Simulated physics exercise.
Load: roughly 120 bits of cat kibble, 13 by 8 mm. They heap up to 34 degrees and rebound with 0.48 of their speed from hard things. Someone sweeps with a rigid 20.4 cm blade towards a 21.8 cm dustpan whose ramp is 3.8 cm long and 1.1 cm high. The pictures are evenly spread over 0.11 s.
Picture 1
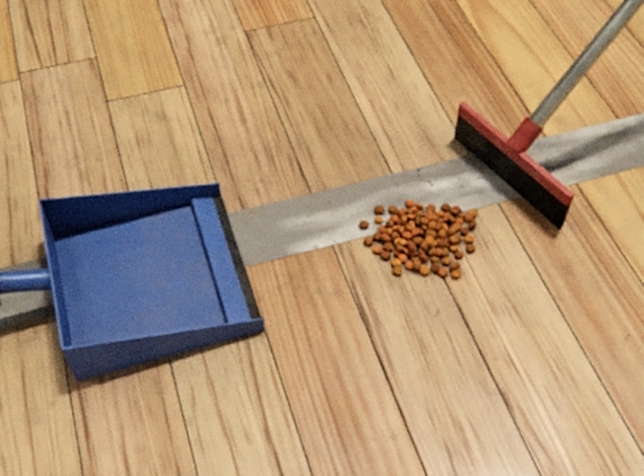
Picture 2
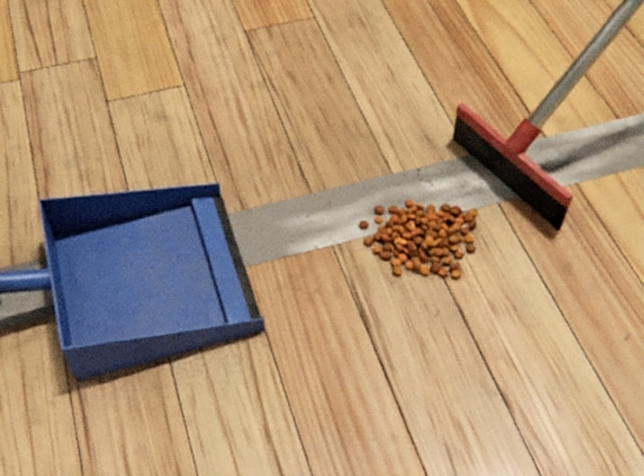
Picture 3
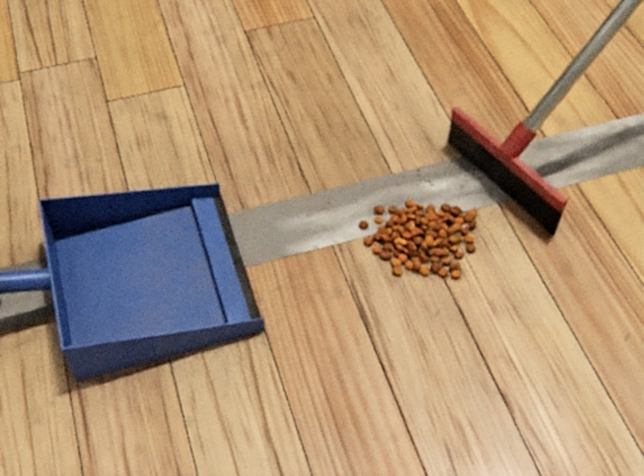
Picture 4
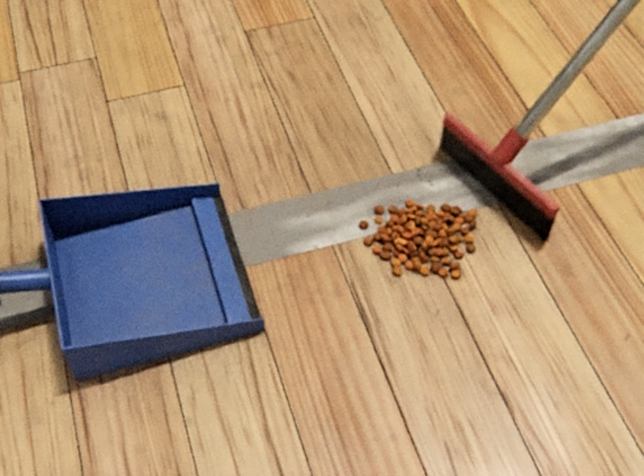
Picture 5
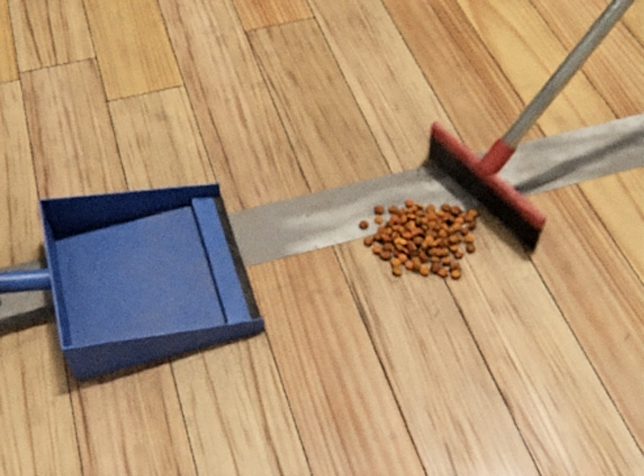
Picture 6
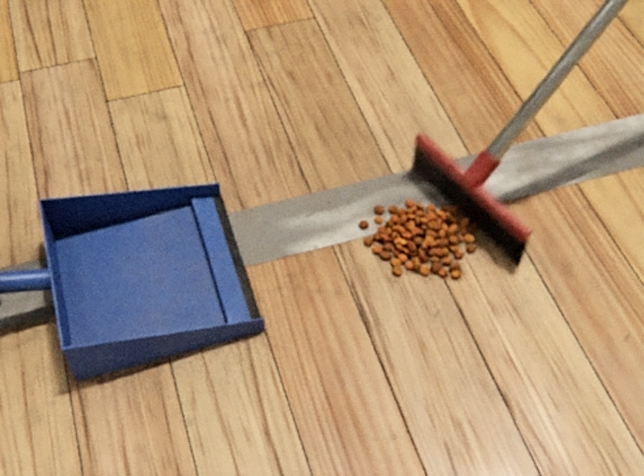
The video shows a blue dustpan at left and a small pile of brown cat kibble on a wooden floor, while a red-backed blade on a metal handle slides leftward from the right and reaches the pile's near edge.
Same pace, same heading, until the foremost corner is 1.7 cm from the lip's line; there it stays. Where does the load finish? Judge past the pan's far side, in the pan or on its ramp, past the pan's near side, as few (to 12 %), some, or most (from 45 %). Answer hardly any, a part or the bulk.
Past the pan's far side: Hardly any; in the pan or on its ramp: A part; past the pan's near side: The bulk.
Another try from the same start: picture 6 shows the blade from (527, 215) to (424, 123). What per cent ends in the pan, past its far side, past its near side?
Pan 25, far 0, near 35.
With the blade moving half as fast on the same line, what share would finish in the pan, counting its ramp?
In that case some 10 per cent.
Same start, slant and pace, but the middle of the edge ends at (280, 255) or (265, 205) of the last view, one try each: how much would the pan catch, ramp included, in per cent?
Some 35 and 30 per cent.
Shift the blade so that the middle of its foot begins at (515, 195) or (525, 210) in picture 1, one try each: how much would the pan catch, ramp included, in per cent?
About 25 and 15 per cent.
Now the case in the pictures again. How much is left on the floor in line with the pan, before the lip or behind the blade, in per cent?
Some 15 per cent.
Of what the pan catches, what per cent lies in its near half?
Some 90 per cent.
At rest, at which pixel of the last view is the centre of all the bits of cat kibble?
At about (212, 406).
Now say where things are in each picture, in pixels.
Blade from (568, 200) to (462, 110), moved 0.0 cm, 0 of the pieces shifted so far; middle of the pieces at (420, 232); pan at (138, 285), in the first picture.
Blade from (567, 201) to (461, 112), moved 0.3 cm, 0 of the pieces shifted so far; middle of the pieces at (420, 232), in the second picture.
Blade from (561, 206) to (455, 115), moved 1.4 cm, 0 of the pieces shifted so far; middle of the pieces at (420, 232), in the third picture.
Blade from (553, 213) to (447, 121), moved 3.0 cm, 0 of the pieces shifted so far; middle of the pieces at (420, 232), in the fourth picture.
Blade from (540, 223) to (435, 130), moved 5.5 cm, 0 of the pieces shifted so far; middle of the pieces at (420, 232), in the fifth picture.
Blade from (525, 236) to (419, 141), moved 8.4 cm, 6 of the pieces shifted so far; middle of the pieces at (420, 232); pan at (138, 285), in the sixth picture.
Then, 0.10 s after the last picture, middle of the blade 16 cm from the lip; 0 % over the lip, far side 0 %, near side 25 %.
Then, 0.17 s after the last picture, middle of the blade 7 cm from the lip; 0 % over the lip, far side 0 %, near side 50 %.
Then, 0.38 s after the last picture, middle of the blade 5 cm from the lip; 20 % over the lip, far side 0 %, near side 65 %.
In the end, far side 0 %, pan 20 %, near side 65 %, in front of the lip or behind the blade 15 %.
